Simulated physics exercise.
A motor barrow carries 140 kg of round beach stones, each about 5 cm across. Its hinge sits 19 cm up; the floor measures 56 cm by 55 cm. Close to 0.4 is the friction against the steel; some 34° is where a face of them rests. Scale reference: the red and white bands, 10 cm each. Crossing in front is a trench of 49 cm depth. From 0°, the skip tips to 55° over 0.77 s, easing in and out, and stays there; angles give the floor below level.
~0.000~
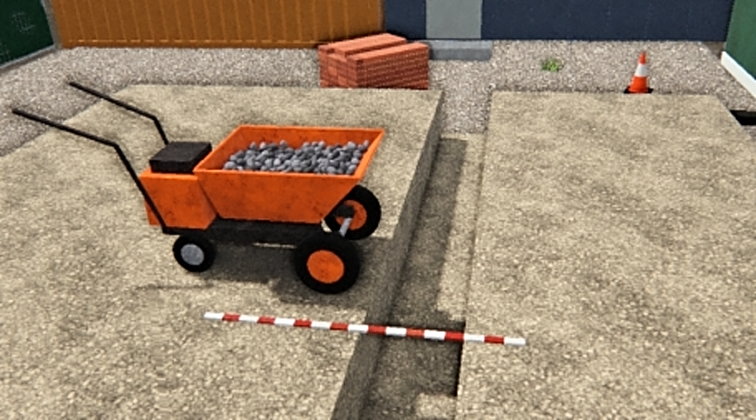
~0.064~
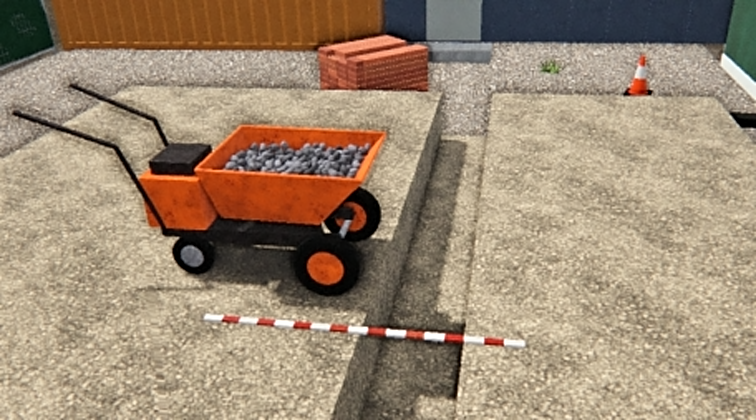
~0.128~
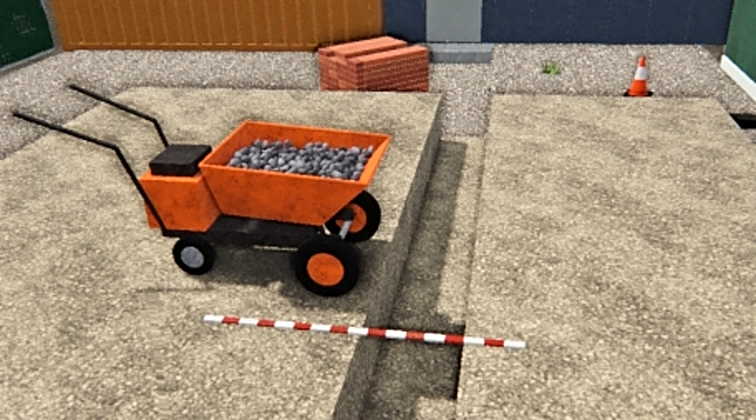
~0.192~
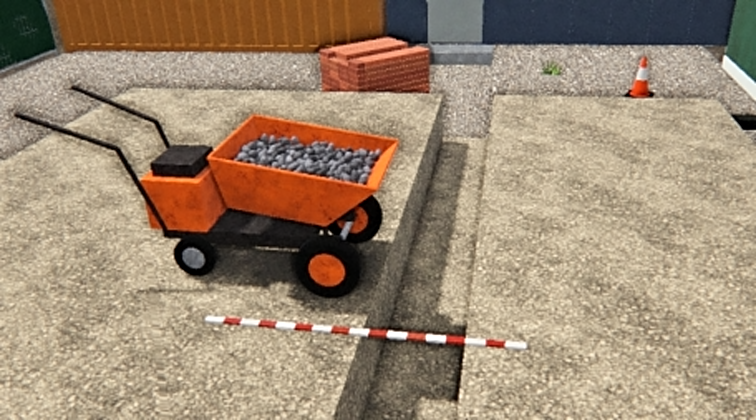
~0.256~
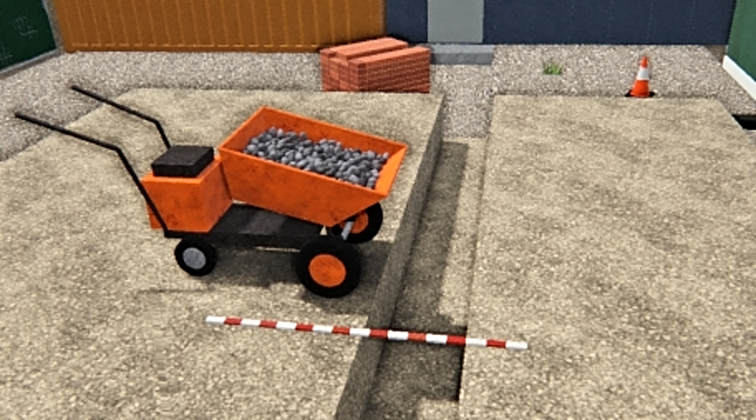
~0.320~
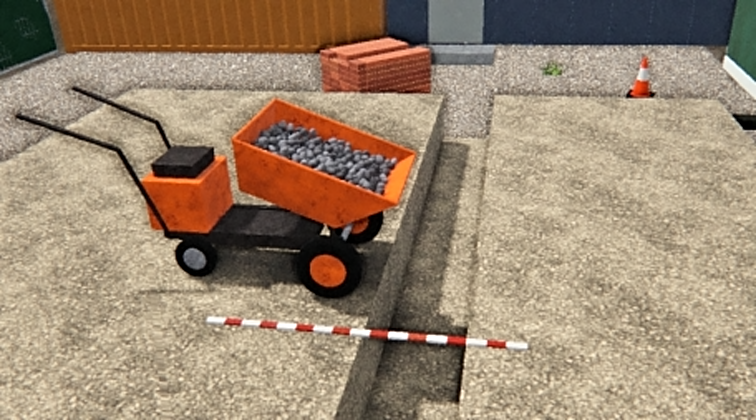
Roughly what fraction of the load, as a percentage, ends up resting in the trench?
Roughly 43 per cent of the load.
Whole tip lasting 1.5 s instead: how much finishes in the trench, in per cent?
It would come to roughly 55 per cent.
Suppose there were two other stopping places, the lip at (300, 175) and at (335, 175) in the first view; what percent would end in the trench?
From the first place around 80 per cent, from the other around 65.
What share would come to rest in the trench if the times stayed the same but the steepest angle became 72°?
Then roughly 45 percent.
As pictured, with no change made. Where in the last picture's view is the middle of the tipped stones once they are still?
Resting centre: About (469, 323).
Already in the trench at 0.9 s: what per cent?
Approx. 10 % of the load.
After 0.6 s the floor is at 47°; 100 % in the skip; the foremost stones are at (415, 213).
After 0.9 s the floor is at 55°; 92 % in the skip, 8 % in the trench, 1 % past the trench; the foremost stones are at (475, 268).
After 1.2 s the floor is at 55°; 52 % in the skip, 15 % in the trench, 32 % past the trench; the foremost stones are at (564, 287).
After 3.2 s the floor is at 55°; 20 % in the skip, 43 % in the trench, 37 % past the trench; the foremost stones are at (700, 312).
